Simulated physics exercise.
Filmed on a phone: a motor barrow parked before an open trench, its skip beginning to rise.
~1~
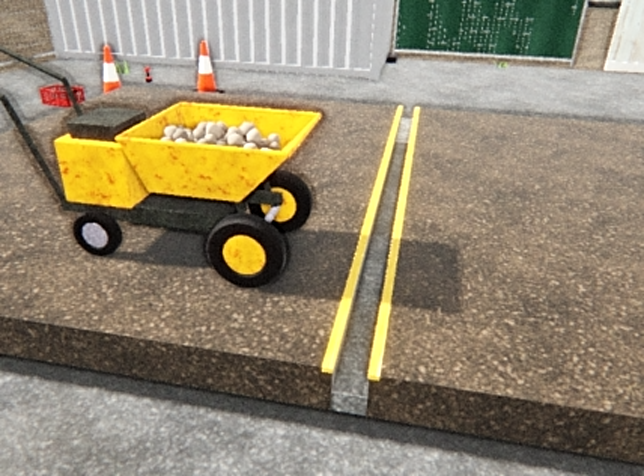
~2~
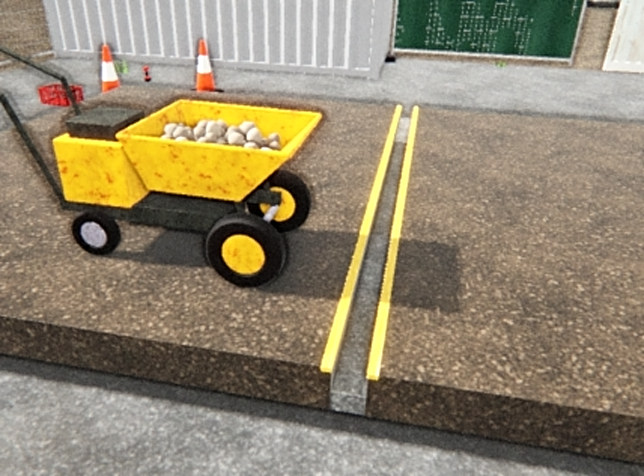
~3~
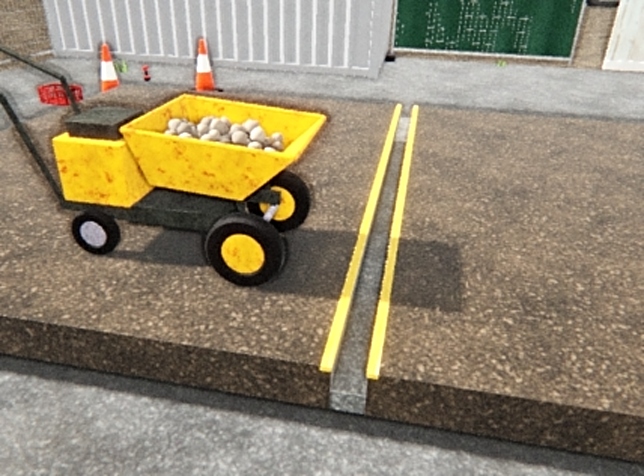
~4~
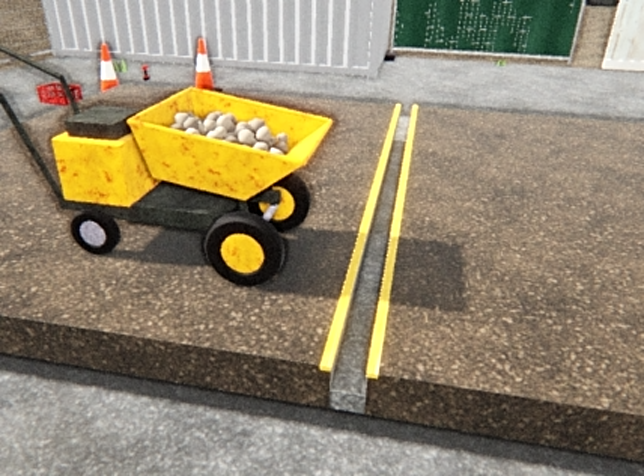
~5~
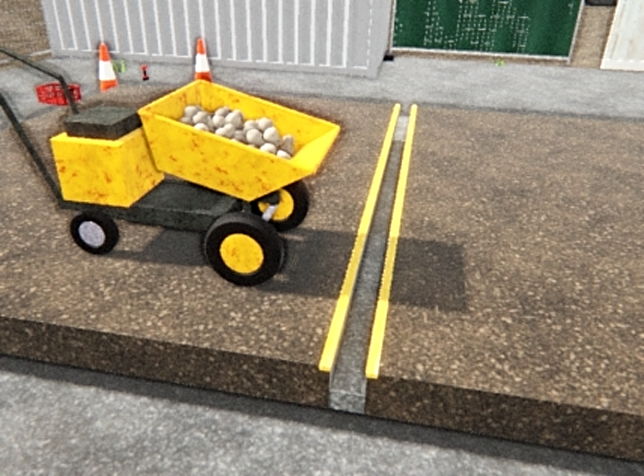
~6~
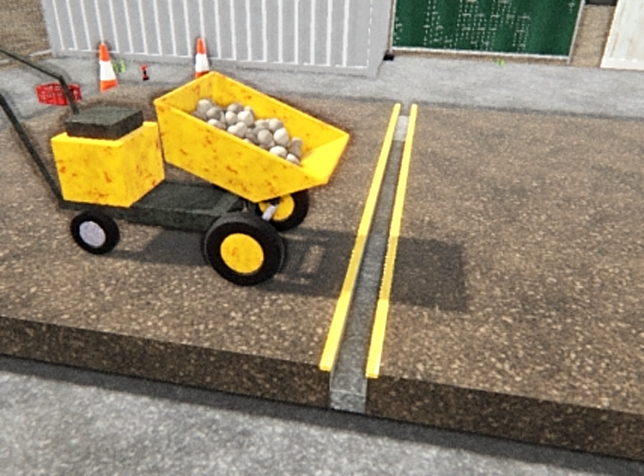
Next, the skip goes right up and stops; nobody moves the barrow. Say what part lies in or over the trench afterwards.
It catches only the smaller part.
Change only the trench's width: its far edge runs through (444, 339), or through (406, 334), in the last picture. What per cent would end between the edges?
In turn 100 and 70 in a hundred.
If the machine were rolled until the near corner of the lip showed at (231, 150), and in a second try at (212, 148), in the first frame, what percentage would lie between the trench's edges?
First some 40, then 30 per cent.
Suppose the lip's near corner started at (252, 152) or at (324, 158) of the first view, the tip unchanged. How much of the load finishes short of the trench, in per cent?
The first gives 10 %, the second 0 %.
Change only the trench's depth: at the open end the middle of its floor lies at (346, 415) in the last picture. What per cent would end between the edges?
It comes to 40 per cent or so.
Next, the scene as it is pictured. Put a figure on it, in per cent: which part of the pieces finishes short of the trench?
Close to 0 per cent.
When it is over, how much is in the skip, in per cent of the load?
It comes to 20 per cent or so.
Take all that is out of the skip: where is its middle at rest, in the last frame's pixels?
Close to (393, 262).
Just after the last frame, skip tipped steeply; every one in the skip.
A moment on, skip tipped right over; the larger part in the skip; about a tenth in or heaped over the trench; about a tenth beyond it; just a few falling.
Further on, skip tipped right over; roughly a quarter in the skip; roughly a third in or heaped over the trench; roughly half beyond it.
When it is over, skip tipped right over; roughly a quarter in the skip; roughly a third in or heaped over the trench; roughly half beyond it.
